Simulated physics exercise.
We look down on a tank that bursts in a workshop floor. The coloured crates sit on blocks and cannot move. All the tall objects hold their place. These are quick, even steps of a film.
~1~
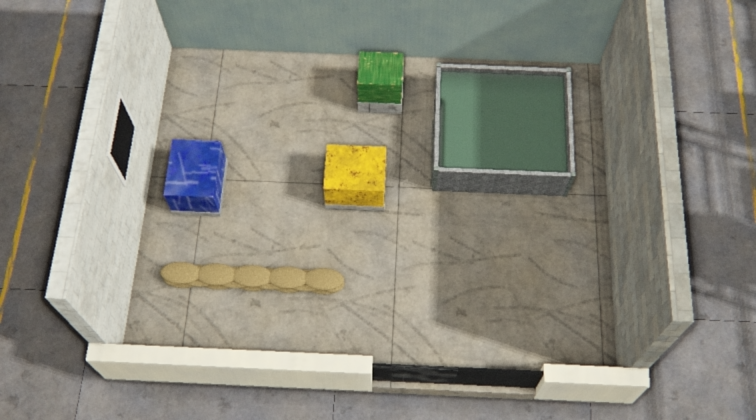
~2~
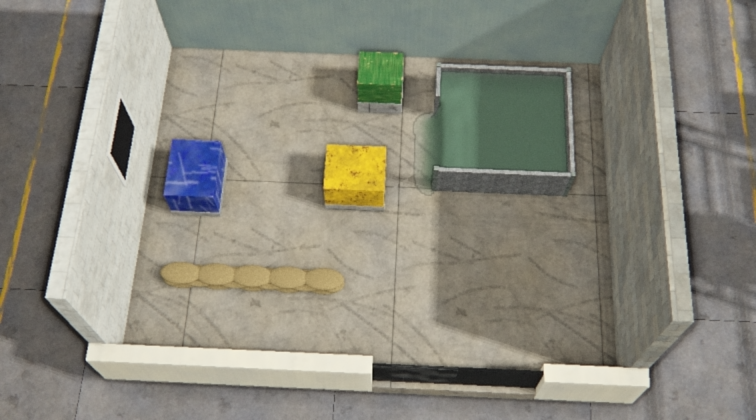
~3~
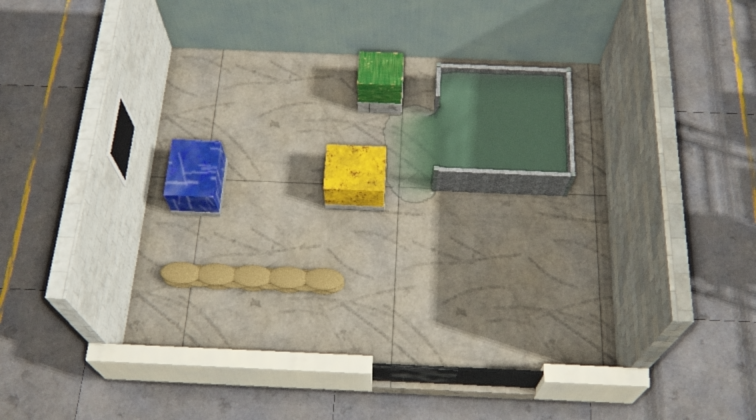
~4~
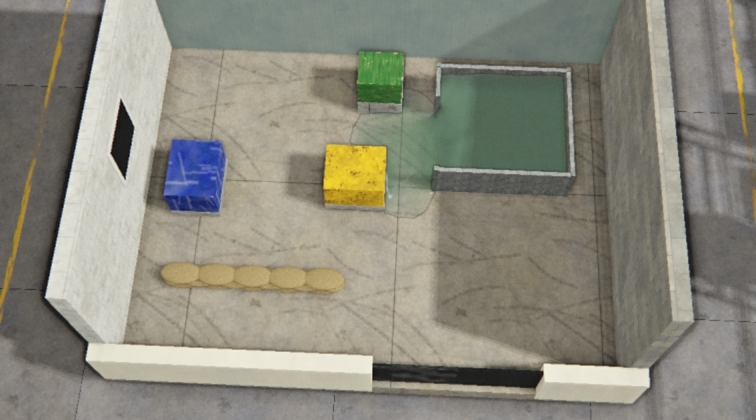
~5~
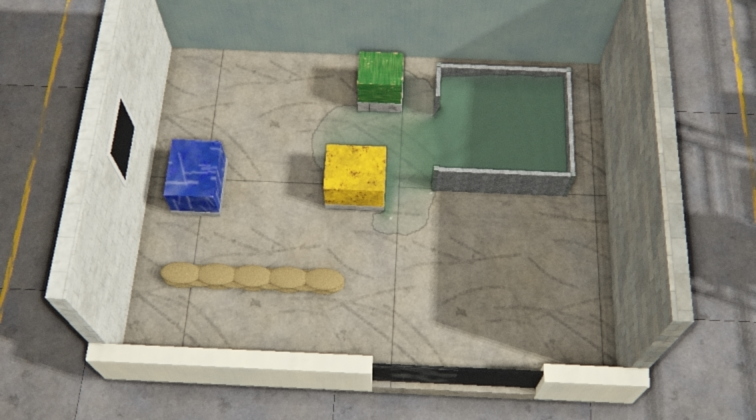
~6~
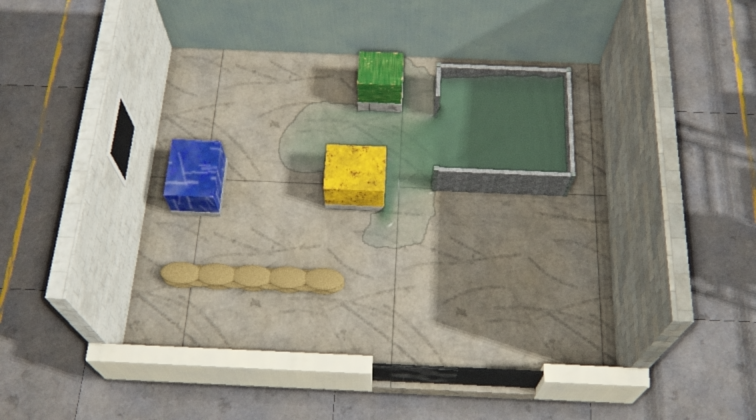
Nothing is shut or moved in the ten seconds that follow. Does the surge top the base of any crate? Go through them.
The green crate stays dry; the yellow crate gets wet; the blue crate gets wet.
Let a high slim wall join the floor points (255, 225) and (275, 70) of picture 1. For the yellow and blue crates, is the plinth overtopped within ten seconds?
One by one: Yellow crate gets wet; blue crate is safe.
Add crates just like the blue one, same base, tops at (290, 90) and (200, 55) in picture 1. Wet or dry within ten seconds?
In turn: Is soaked, ends up wet.
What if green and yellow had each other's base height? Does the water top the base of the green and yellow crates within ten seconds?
One by one: Green is wetted, yellow is wetted.
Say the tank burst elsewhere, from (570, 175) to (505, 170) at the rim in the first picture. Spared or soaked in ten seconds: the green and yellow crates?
Then: Green crate keeps dry; yellow crate remains dry.
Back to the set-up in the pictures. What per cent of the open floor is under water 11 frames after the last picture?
Some 50 per cent.
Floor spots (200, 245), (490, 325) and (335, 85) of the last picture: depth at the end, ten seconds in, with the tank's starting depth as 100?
Roughly 12, 8 and 12 per cent, in turn.
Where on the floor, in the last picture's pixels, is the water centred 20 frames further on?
Around (361, 168).
A moment on, water covers 30 % of the floor; the green crate water round its plinth, the yellow crate water round its plinth, the blue crate water round its plinth.
Next, water covers 50 % of the floor; the green crate water round its plinth, the yellow crate water round its plinth, the blue crate water round its plinth.
Then, water covers 65 % of the floor; the green crate water round its plinth, the yellow crate water round its plinth, the blue crate water round its plinth.
Later, water covers 85 % of the floor; the green crate water round its plinth, the yellow crate water round its plinth, the blue crate water round its plinth.
In the end, water covers 100 % of the floor; the green crate stayed above the water, the yellow crate was topped, the blue crate was topped.
